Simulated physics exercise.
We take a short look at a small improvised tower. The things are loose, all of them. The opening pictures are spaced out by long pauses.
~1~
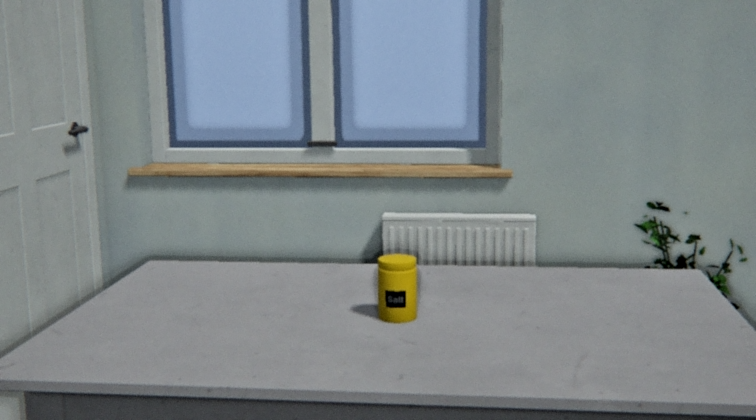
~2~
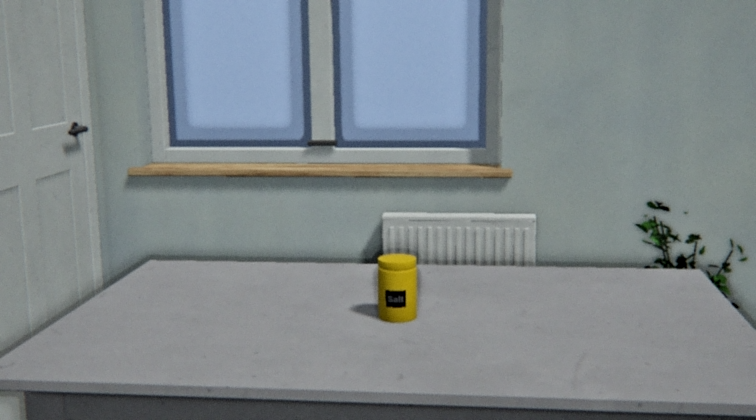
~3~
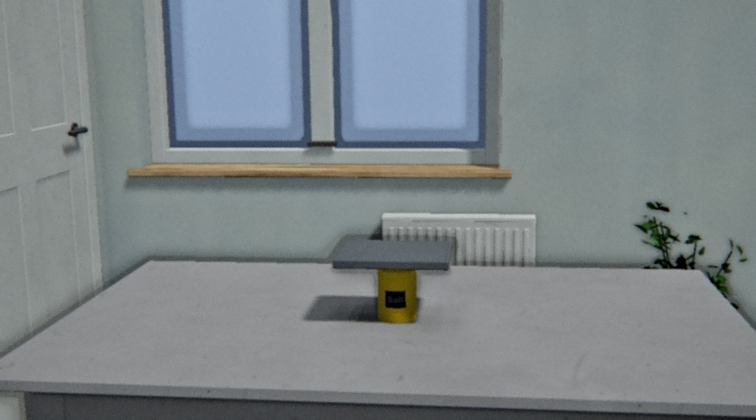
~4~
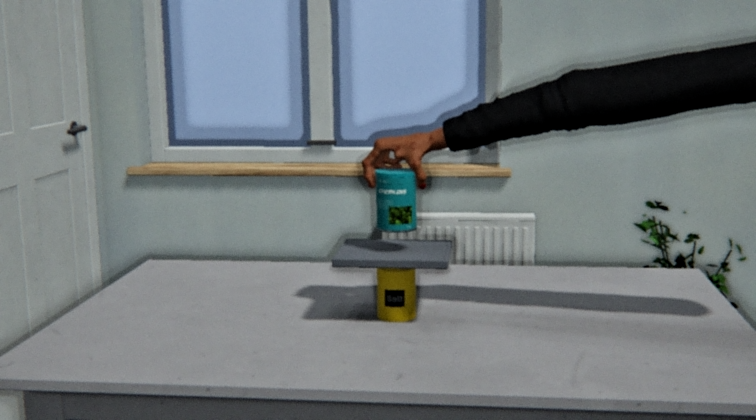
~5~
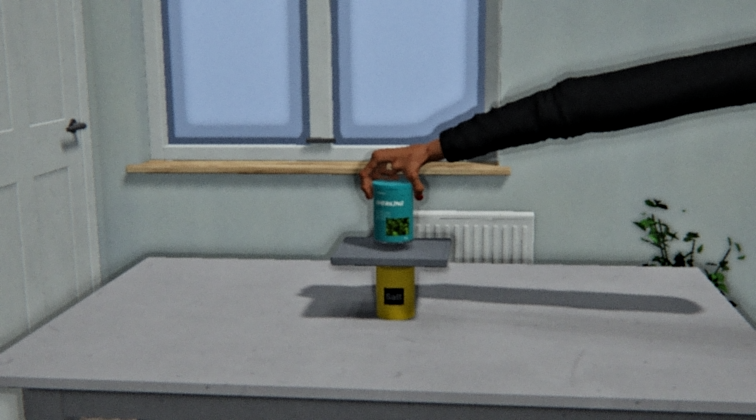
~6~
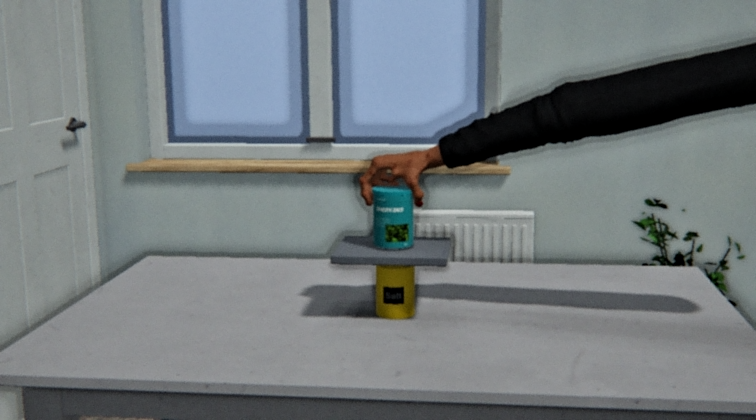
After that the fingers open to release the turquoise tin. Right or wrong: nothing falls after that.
Right.
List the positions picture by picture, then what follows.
In the first frame, the last thing is not in view yet.
In the second frame, the last thing is not in view yet.
In the third frame, the last thing is not in view yet; grey lid (395, 254).
In the fourth frame, coming down; turquoise tin (396, 200); grey lid (394, 253).
In the fifth frame, coming down; turquoise tin (393, 211); grey lid (393, 251).
In the sixth frame, in place under the hand; turquoise tin (393, 218); grey lid (393, 250).
Then, 0.20 s past the last view, nothing moves.
Then, 0.40 s past the last view, turquoise tin resting near (393, 218).
Finally, all 3 still in place. Final places as the last picture's camera would see them, turquoise tin near (393, 218). The stack holds.
